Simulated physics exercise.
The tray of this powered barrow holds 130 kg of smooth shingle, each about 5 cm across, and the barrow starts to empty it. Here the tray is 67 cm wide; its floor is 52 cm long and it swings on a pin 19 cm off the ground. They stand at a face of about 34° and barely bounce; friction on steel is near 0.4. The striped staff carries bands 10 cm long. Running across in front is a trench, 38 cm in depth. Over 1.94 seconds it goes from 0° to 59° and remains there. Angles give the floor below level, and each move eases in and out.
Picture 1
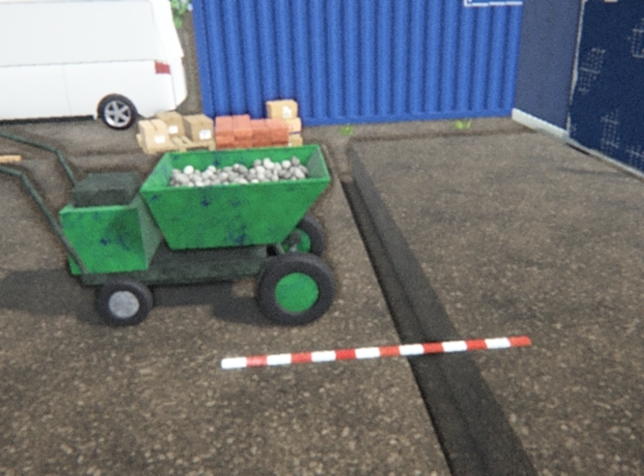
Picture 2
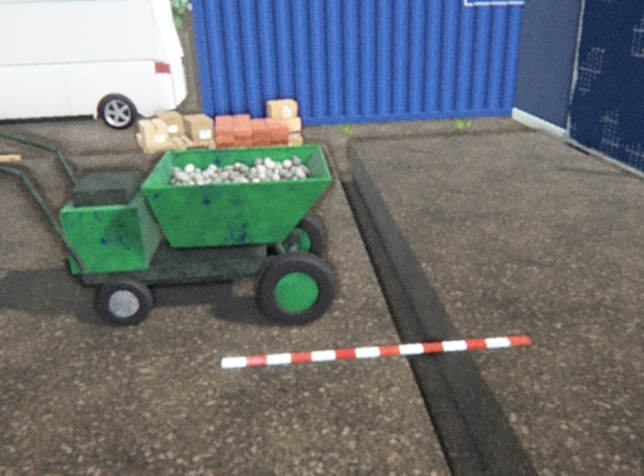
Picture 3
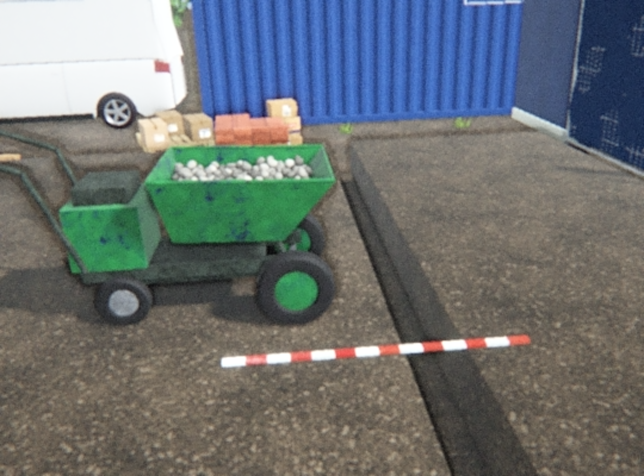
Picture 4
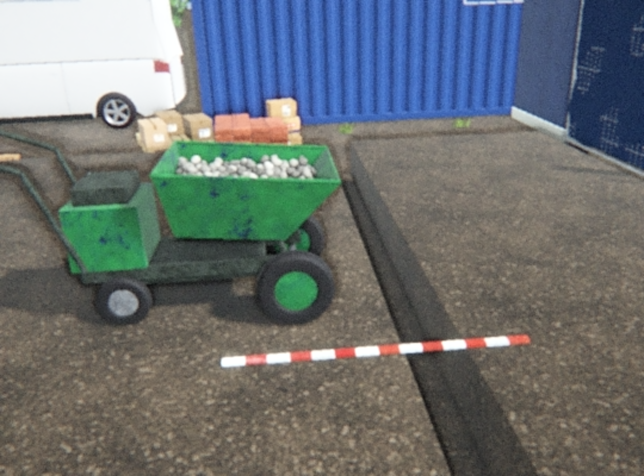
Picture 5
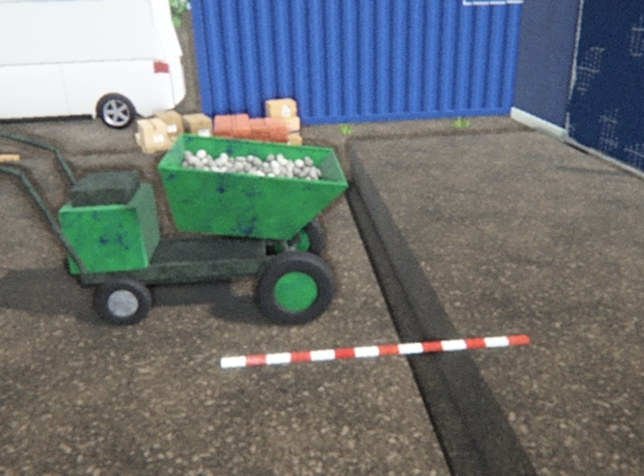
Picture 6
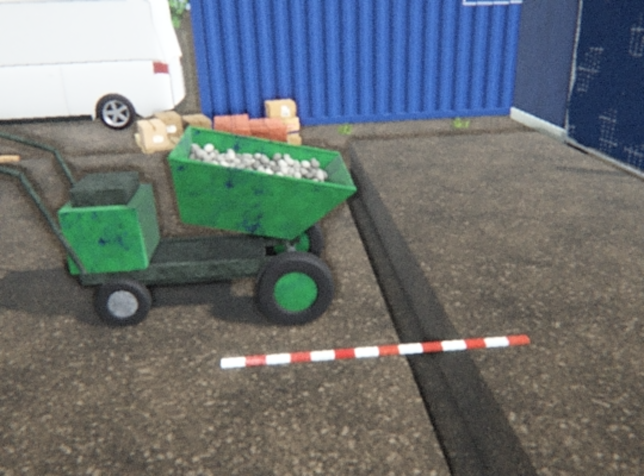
We see a green barrow loaded with pale stones standing on dark ground beside a trench, behind a red-and-white striped staff. Its tray gradually tilts, the left end rising and the right lip shifting rightward, while the wheels stay still.
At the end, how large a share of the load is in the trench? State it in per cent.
A share of about 55 per cent.
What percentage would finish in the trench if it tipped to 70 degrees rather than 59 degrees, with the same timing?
In that case near 55 per cent.
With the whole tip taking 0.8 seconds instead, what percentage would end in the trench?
In that case some 40 per cent.
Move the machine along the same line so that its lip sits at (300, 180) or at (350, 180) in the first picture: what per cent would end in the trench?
Roughly 75 in a hundred, then 35 in a hundred.
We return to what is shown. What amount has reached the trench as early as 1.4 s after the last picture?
Some 15 per cent.
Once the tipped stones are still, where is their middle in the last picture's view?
Look at roughly (417, 327).
Then, 0.9 s after the last picture the floor is at 50°, 100 % in the tray; the foremost stones are at (389, 224).
Then, 1.4 s after the last picture the floor is at 59°, 73 % in the tray, 16 % in the trench, 12 % past the trench; the foremost stones are at (469, 275).
Then, 1.8 s after the last picture the floor is at 59°, 50 % in the tray, 25 % in the trench, 25 % past the trench; the foremost stones are at (521, 268).
Then, 3.7 s after the last picture the floor is at 59°, 18 % in the tray, 55 % in the trench, 26 % past the trench; the foremost stones are at (555, 273).
